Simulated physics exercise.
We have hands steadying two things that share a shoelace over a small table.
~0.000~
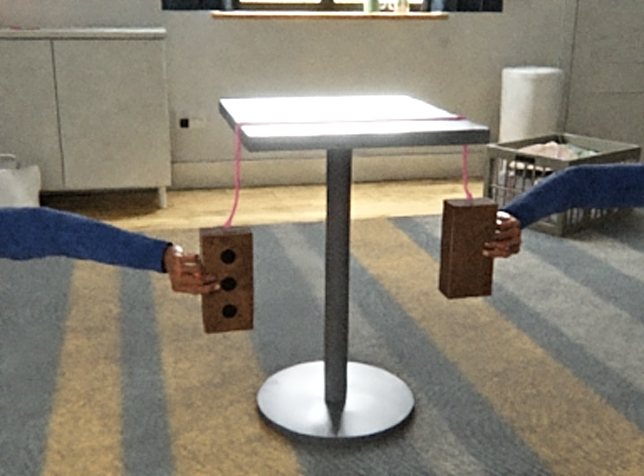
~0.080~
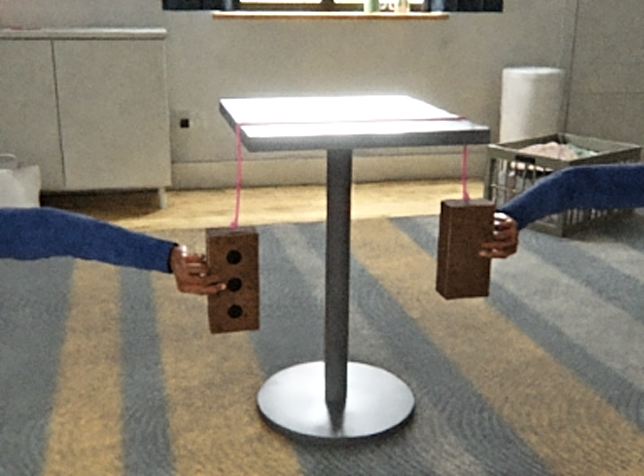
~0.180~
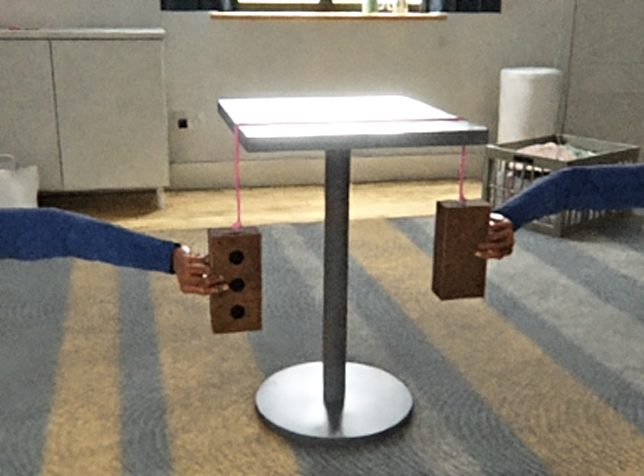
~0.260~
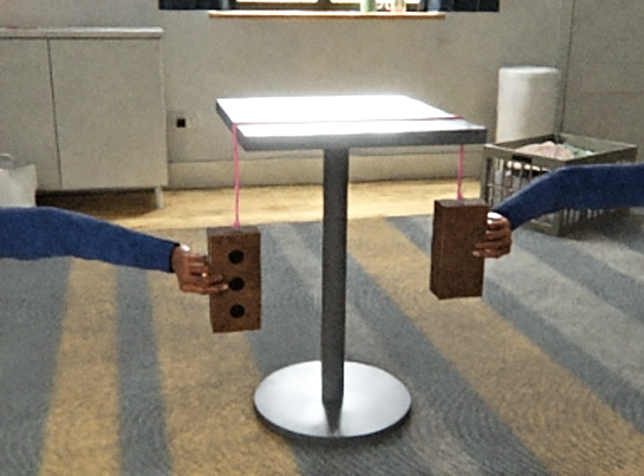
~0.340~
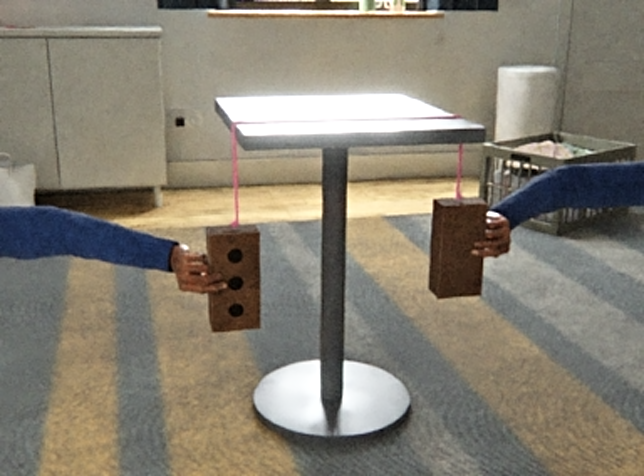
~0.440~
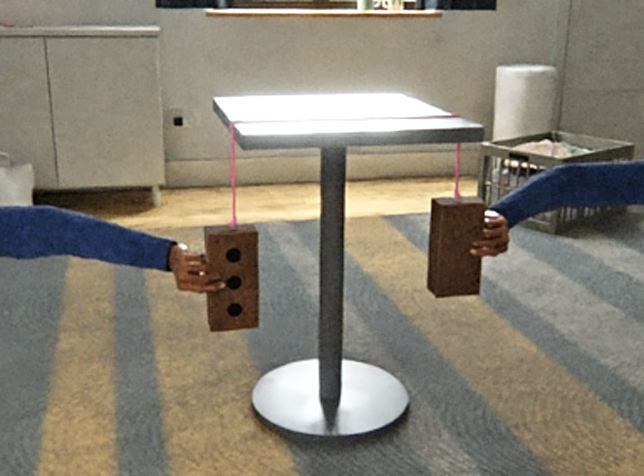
Two bricks joined by a pink shoelace over a small table hanging nearly still, a hand steadying each, the left one shifting slightly.
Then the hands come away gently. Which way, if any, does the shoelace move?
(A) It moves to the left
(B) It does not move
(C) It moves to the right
B, it does not move.
After 0.66 s, left brick still level near (234, 278); right brick still level near (454, 249).
After 1.22 s, left brick still level near (238, 278); right brick still level near (451, 250).
After 1.86 s, left brick still level near (236, 278); right brick still level near (452, 250).
In the end, left brick still level near (238, 278); right brick still level near (452, 250). The shoelace hangs still.
